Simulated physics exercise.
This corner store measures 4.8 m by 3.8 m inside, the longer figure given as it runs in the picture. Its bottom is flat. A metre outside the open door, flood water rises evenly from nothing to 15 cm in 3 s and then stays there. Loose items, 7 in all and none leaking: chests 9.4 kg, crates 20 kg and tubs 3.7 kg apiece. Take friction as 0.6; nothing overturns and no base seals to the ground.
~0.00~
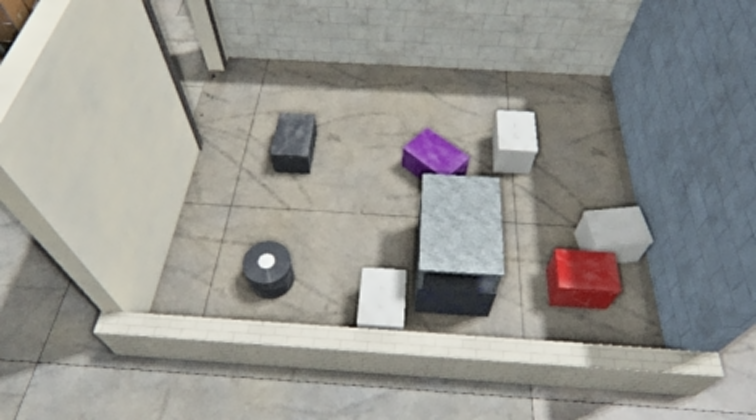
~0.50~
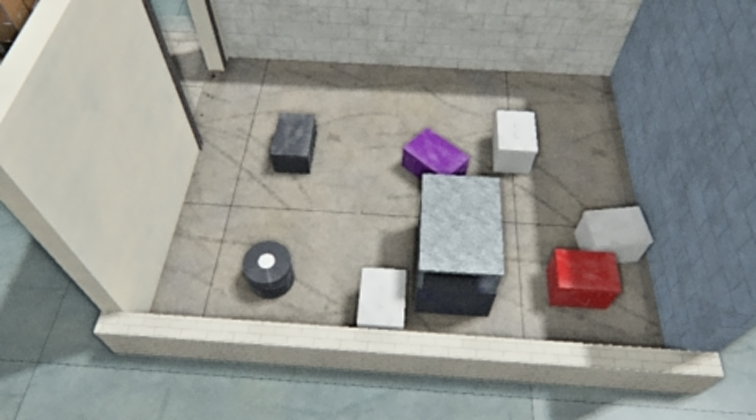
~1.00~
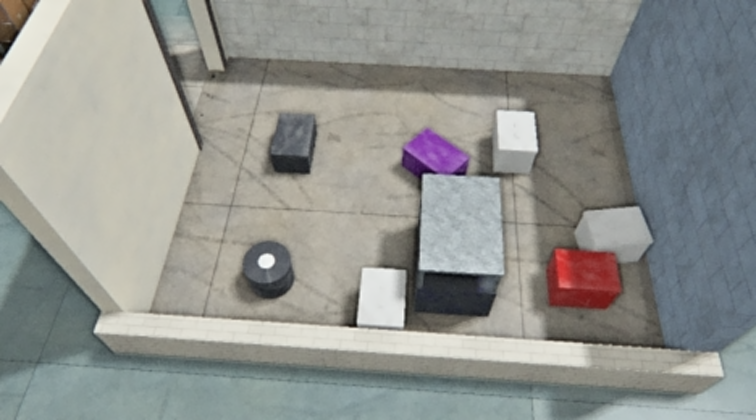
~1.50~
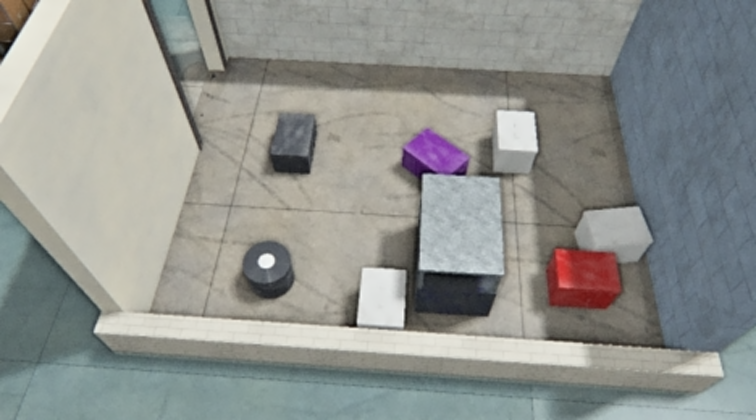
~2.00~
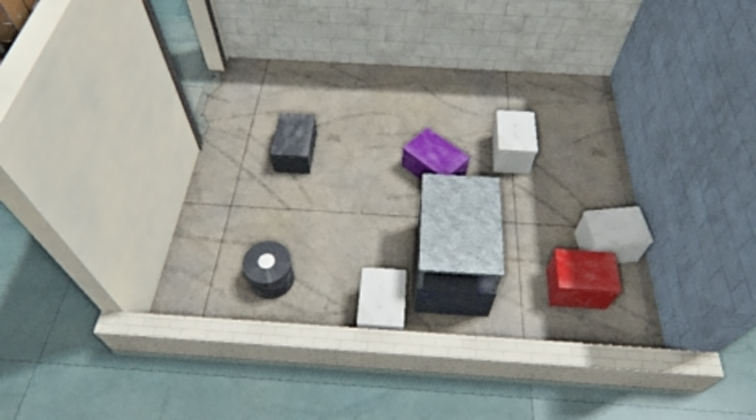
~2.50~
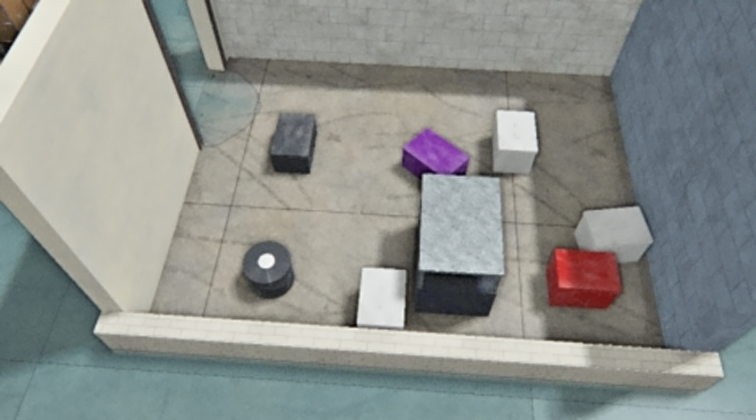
A walled room with crates, a dark round tub and a red chest stayed still while bluish water spread over the ground outside, then crept in through the open doorway at the upper left.
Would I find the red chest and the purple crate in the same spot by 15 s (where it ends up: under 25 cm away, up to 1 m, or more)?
The red chest is nudged along; the purple crate holds its place.
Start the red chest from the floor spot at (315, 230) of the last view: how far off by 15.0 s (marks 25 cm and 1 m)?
It barely shifts.
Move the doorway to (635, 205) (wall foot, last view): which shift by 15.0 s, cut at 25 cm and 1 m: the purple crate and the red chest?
In that case the purple crate stays put, the red chest is nudged along.
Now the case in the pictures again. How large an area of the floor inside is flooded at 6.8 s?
Roughly 11.5 m2.
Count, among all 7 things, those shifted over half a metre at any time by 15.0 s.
5 of them.
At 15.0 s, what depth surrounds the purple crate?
About 6 cm.
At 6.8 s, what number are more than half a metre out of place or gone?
By then 0.
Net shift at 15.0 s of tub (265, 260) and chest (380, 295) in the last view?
In that order: 200 cm, 60 cm.
After 3.5 s the red chest is near (588, 270), 0.0 m from its start, aground; the purple crate is near (436, 152), 0.0 m from its start, aground; 0 afloat.
After 6.8 s the red chest is near (588, 270), 0.0 m from its start, aground; the purple crate is near (436, 152), 0.0 m from its start, aground; 0 afloat.
After 11.0 s the red chest is near (587, 270), 0.0 m from its start, aground; the purple crate is near (436, 152), 0.0 m from its start, aground; 2 afloat.
After 15.0 s the red chest is near (527, 305), 0.7 m from its start, afloat; the purple crate is near (436, 152), 0.0 m from its start, aground; 5 afloat.
